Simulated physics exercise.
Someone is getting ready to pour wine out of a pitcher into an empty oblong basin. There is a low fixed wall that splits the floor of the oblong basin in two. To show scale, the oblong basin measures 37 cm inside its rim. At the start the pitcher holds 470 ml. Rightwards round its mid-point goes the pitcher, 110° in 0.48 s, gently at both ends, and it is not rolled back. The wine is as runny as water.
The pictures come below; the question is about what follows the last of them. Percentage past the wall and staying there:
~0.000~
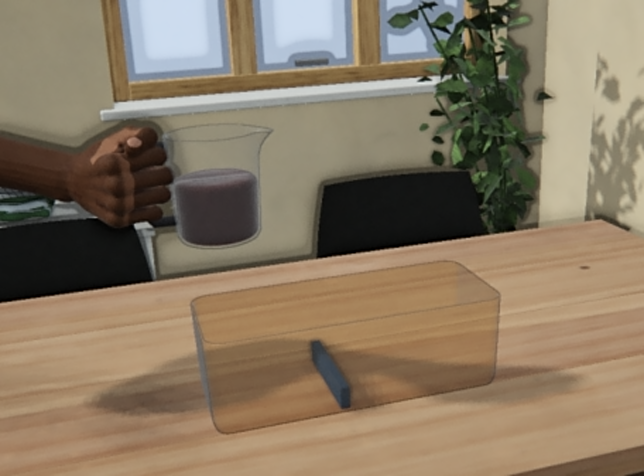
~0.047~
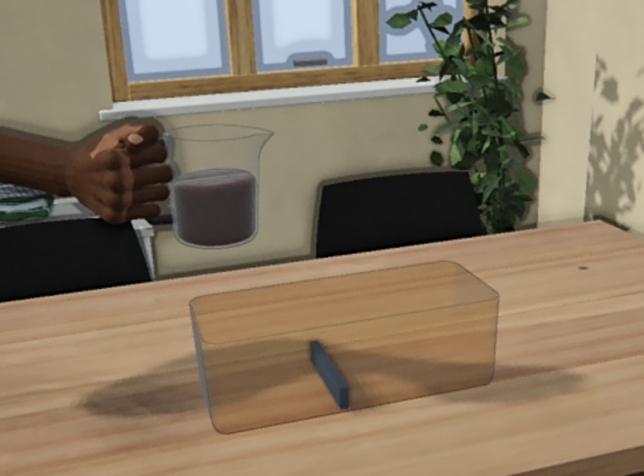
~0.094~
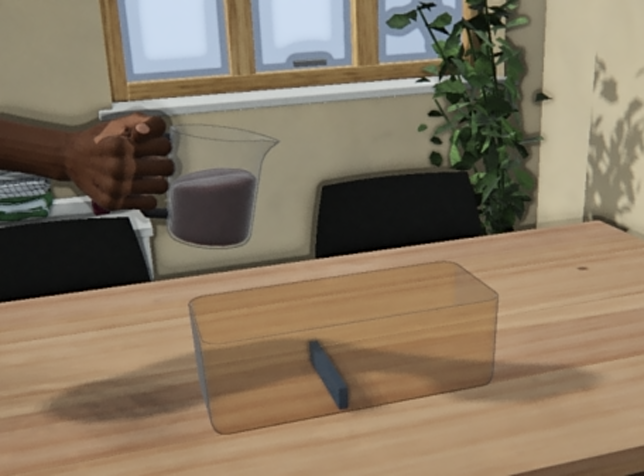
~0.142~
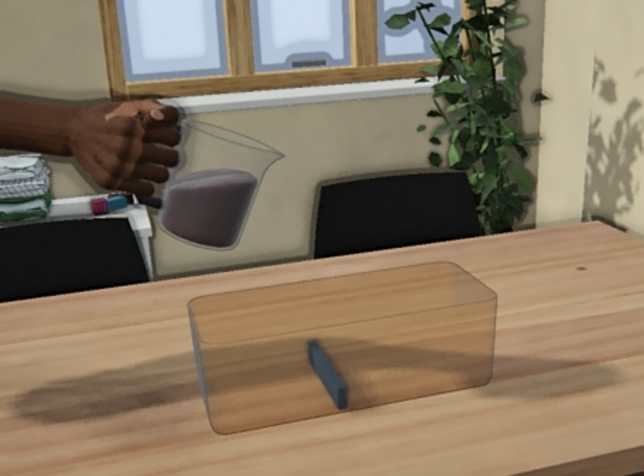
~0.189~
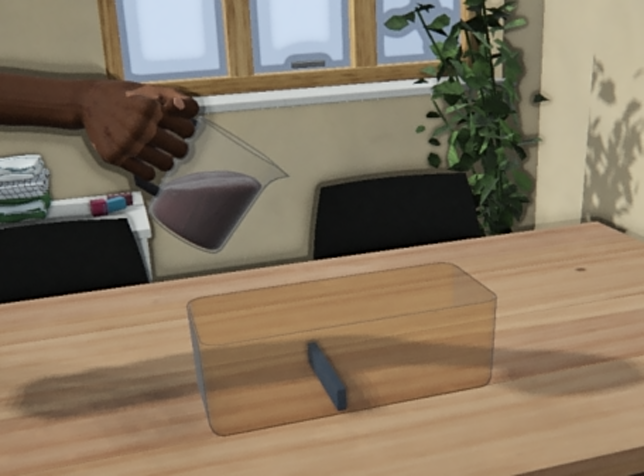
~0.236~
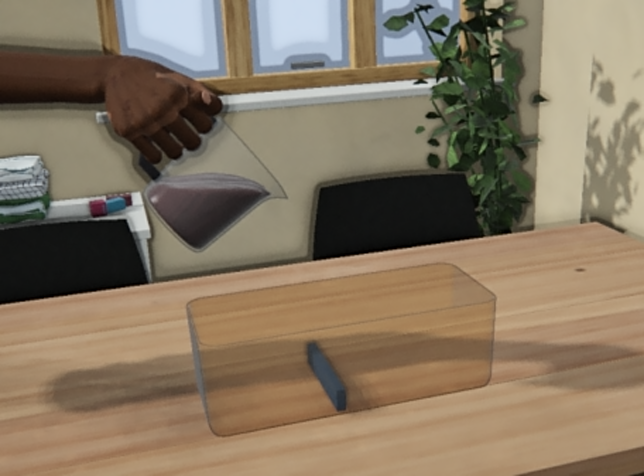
50 percent.
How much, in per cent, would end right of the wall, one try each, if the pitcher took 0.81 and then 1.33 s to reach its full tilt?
Around 60 per cent first, around 70 per cent next.
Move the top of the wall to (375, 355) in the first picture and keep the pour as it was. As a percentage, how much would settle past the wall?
10 per cent.
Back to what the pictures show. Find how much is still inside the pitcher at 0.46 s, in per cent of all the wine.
Some 54 % of it is still there.
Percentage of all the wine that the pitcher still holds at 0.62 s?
12 %.
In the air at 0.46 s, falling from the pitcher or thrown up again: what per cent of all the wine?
It comes to roughly 34 per cent.
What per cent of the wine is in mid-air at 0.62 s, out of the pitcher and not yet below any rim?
Some 16 % is up in the air.
By 0.46 s the tilt is 109° and 54 per cent is still to pour, 12 is left of the wall and 1 right of it.
By 0.62 s the tilt is 110° and 12 per cent is still to pour, 40 is left of the wall and 32 right of it.
By 0.79 s the tilt is 110° and 1 per cent is still to pour, 45 is left of the wall and 49 right of it.
By 0.98 s the tilt is 110° and 0 per cent is still to pour, 49 is left of the wall and 50 right of it.
At rest 49 per cent lies left of the wall, 50 right of it and 1 outside.
